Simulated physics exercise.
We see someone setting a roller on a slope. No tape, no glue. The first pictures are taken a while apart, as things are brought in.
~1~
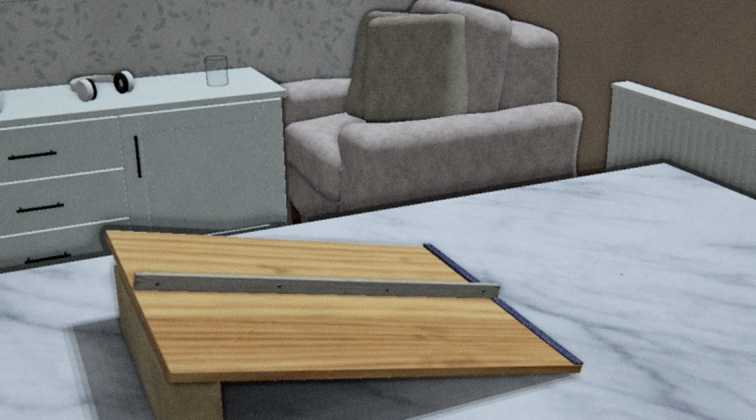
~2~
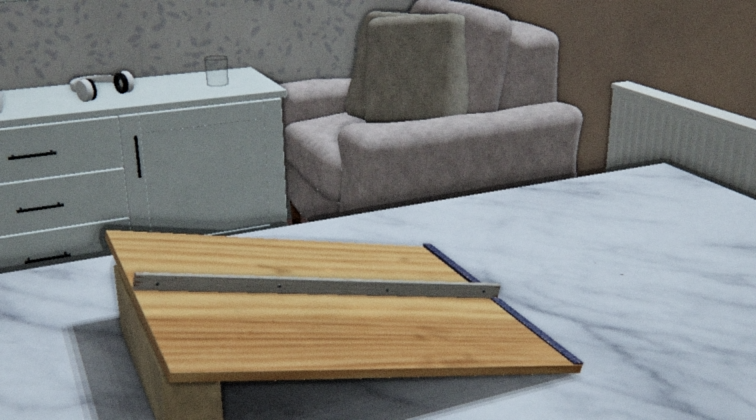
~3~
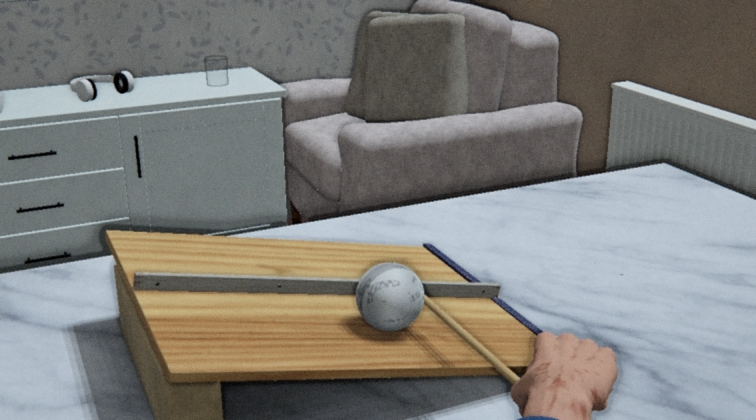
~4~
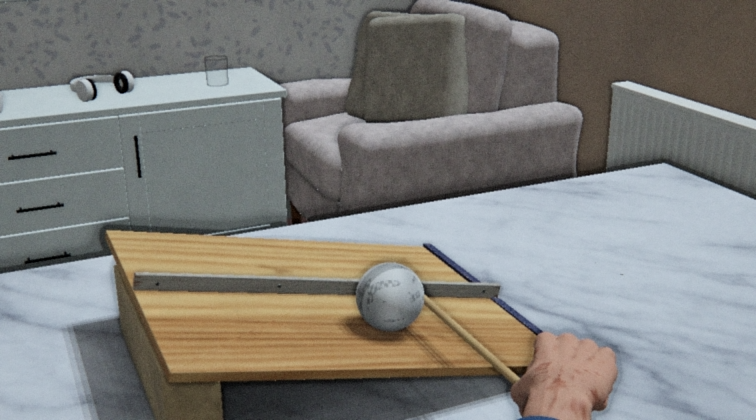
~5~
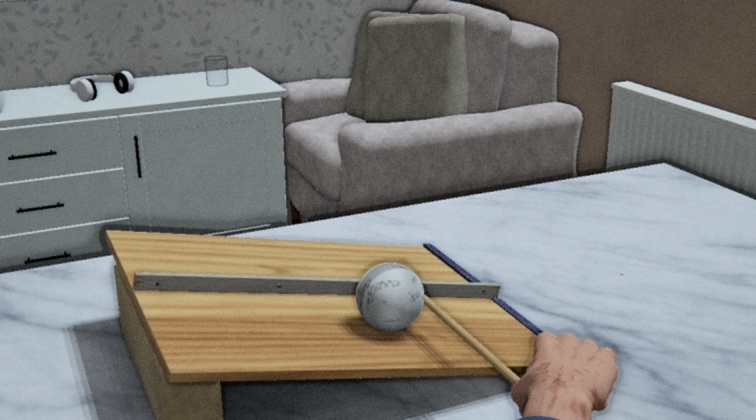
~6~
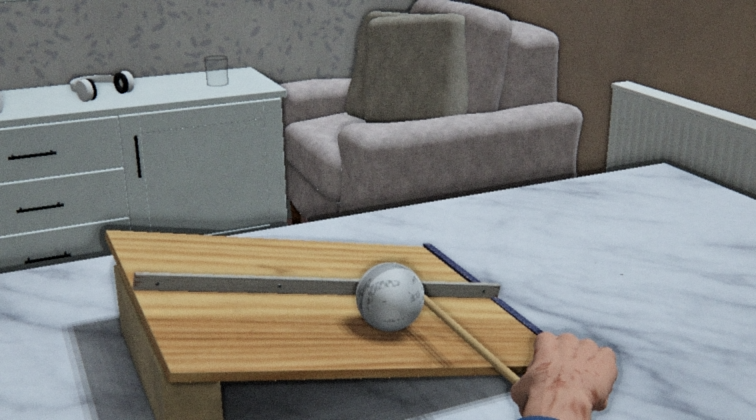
At the start, a sloping wooden board with a metal strip across it sits alone on a marble-patterned table, near an armchair and a white cabinet. Then a white ball appears on the board beside the strip, with a hand at the right holding a stick against it, and nothing visibly moves afterward.
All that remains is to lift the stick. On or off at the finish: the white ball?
In the end the white ball runs past the strip.
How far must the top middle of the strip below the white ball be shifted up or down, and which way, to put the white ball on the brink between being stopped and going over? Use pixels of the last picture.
About 12 pixels up.
Then, 0.76 s past the last view, white ball off the board near (627, 293).
Finally, the white ball goes over the end.
